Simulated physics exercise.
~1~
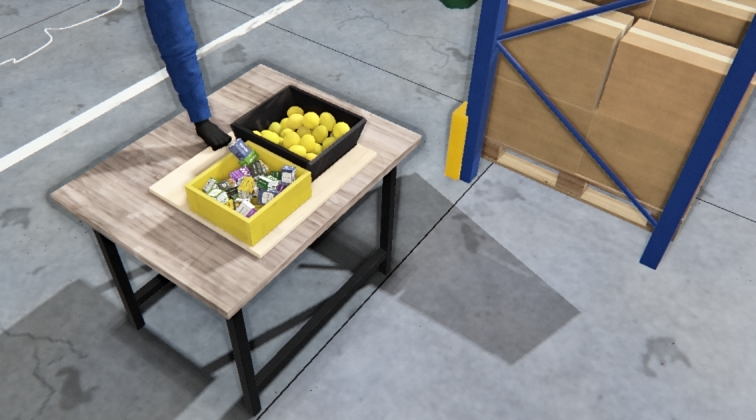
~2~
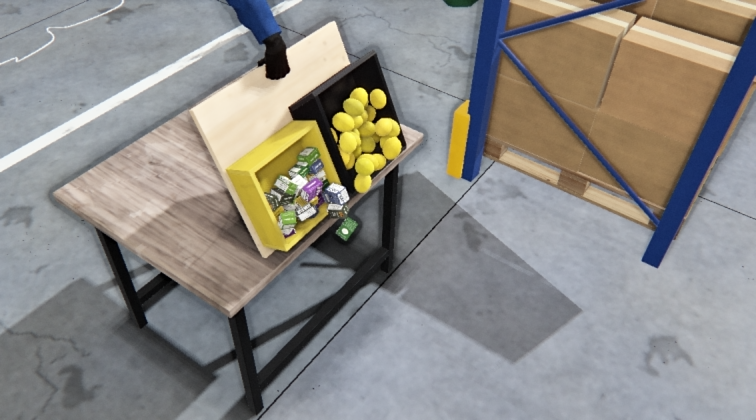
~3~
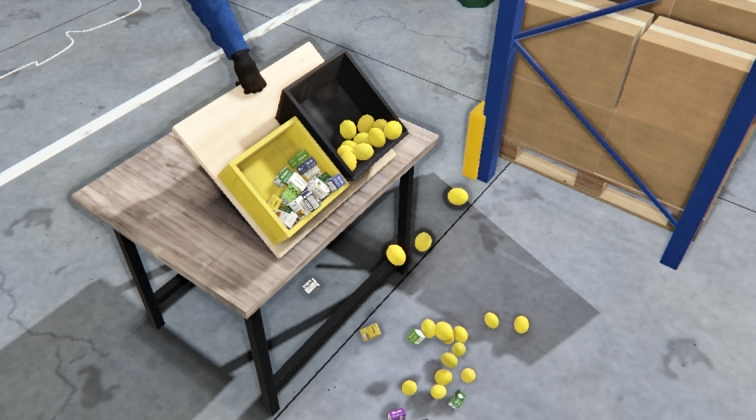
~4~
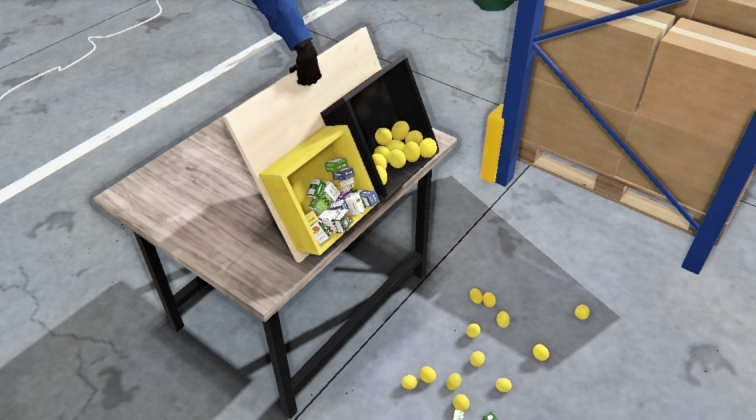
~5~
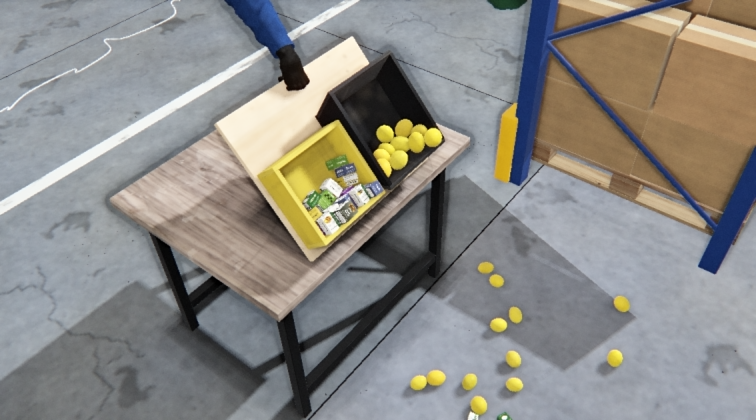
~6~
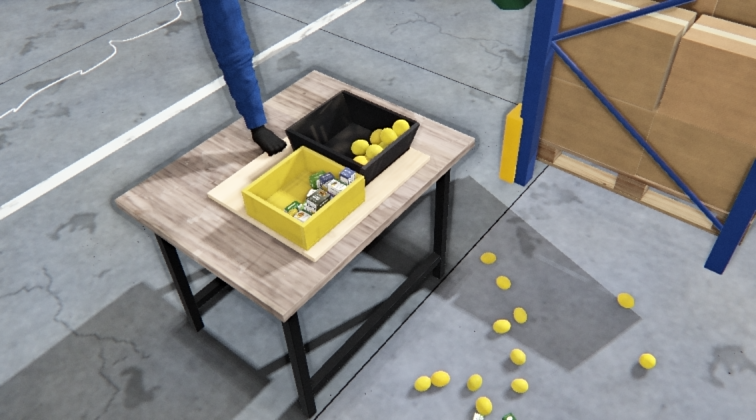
A gloved hand lifted one side of a board on a table, tipping its black and yellow baskets so many lemons and a few small cartons spilled onto the floor, then lowered and raised it again before laying it flat, both baskets partly emptied.
